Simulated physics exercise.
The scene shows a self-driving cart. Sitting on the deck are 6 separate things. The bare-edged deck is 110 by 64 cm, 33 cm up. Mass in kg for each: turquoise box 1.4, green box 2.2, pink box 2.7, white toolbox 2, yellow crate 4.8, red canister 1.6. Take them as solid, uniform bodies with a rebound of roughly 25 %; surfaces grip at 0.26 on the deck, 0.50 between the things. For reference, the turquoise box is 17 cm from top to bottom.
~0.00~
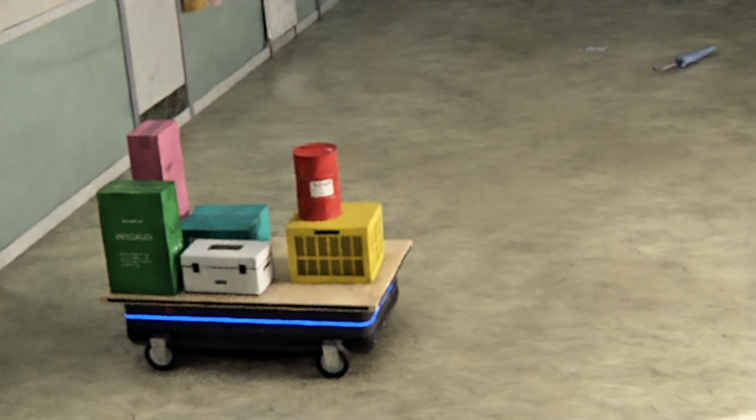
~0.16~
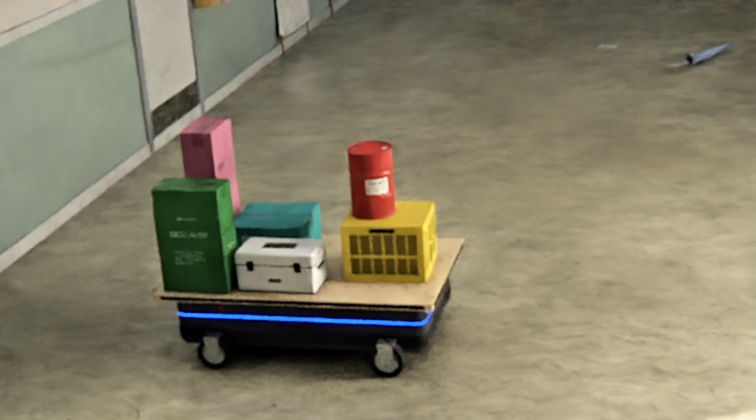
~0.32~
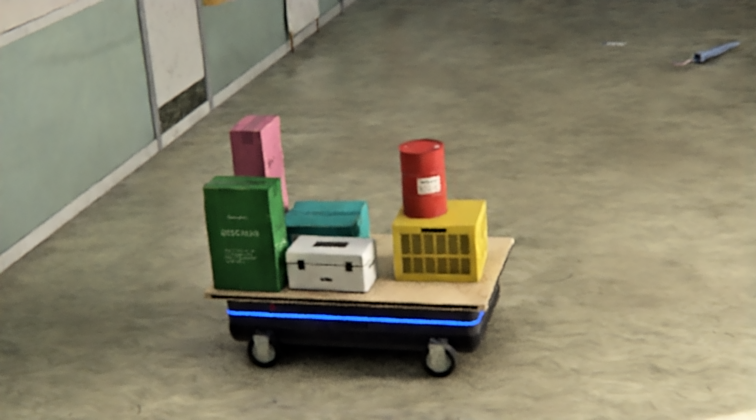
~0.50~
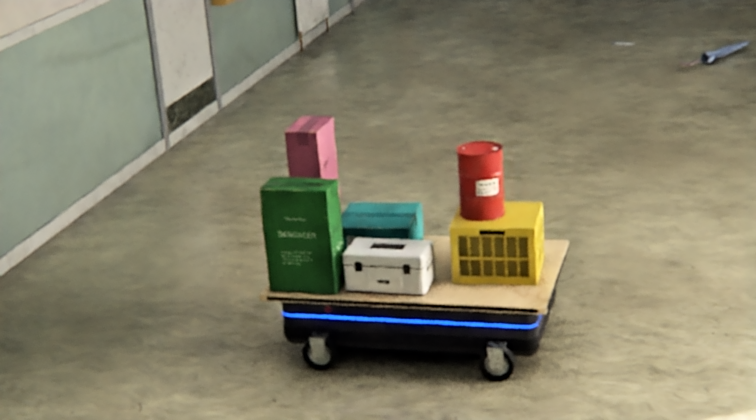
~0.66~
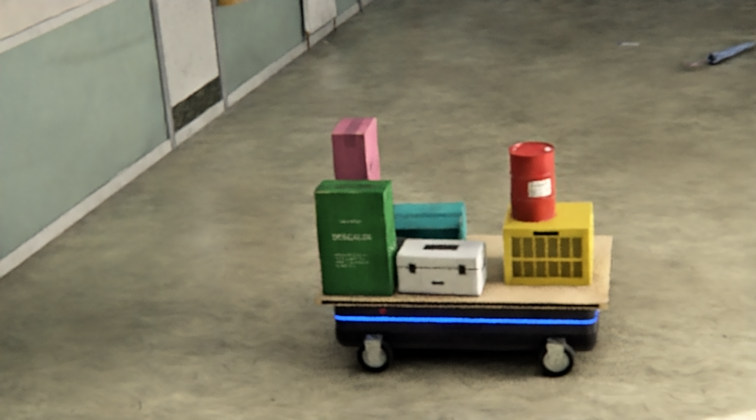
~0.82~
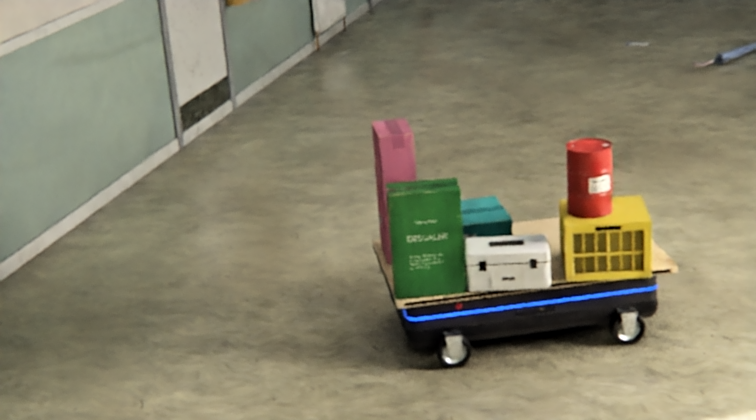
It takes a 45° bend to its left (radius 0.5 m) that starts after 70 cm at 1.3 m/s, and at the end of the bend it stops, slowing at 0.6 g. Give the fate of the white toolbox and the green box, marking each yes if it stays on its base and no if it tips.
One by one: Most likely the white toolbox pitches over; most likely the green box pitches over.
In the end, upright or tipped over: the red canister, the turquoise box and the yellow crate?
Final state - red canister: Goes over; turquoise box: Remains on its base; yellow crate: Goes over.
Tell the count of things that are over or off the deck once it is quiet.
My answer is 4.
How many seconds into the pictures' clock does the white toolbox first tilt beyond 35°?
1.1 s, roughly.
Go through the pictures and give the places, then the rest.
Cart has run 0 cm; white toolbox (228, 267); green box (143, 238), in the first frame.
Cart has run 21 cm; yellow crate (390, 241); red canister (372, 180), in the second frame.
Cart has run 42 cm; turquoise box (325, 232); pink box (261, 186), in the third frame.
Cart has run 65 cm; yellow crate (498, 242); red canister (481, 181), in the fourth frame.
Cart has run 86 cm, turned 5°; red canister (532, 182) moved 4 cm; turquoise box (425, 234), in the fifth frame.
Cart has run 107 cm, turned 25°; white toolbox (507, 263) moved 10 cm; green box (426, 239) moved 4 cm, in the sixth frame.
After 0.92 s, cart has run 120 cm, turned 38°; white toolbox, yellow crate and red canister now off the deck; green box moved 8 cm near (473, 237); turquoise box moved 6 cm.
After 1.12 s, cart has run 145 cm, turned 45°; green box now off the deck; turquoise box moved 7 cm; pink box moved 4 cm.
After 1.32 s, cart has run 154 cm, turned 45°, stopped; turquoise box moved 13 cm; pink box moved 7 cm.
After 1.52 s, cart has run 154 cm, turned 45°, stopped; turquoise box moved 20 cm; pink box moved 13 cm.
In the end (1.9 s), off the deck and tipped over, green box, white toolbox, yellow crate and red canister; not toppled but over 10 cm from the start, turquoise box and pink box. In the last view, white toolbox near (684, 304), green box near (662, 318).
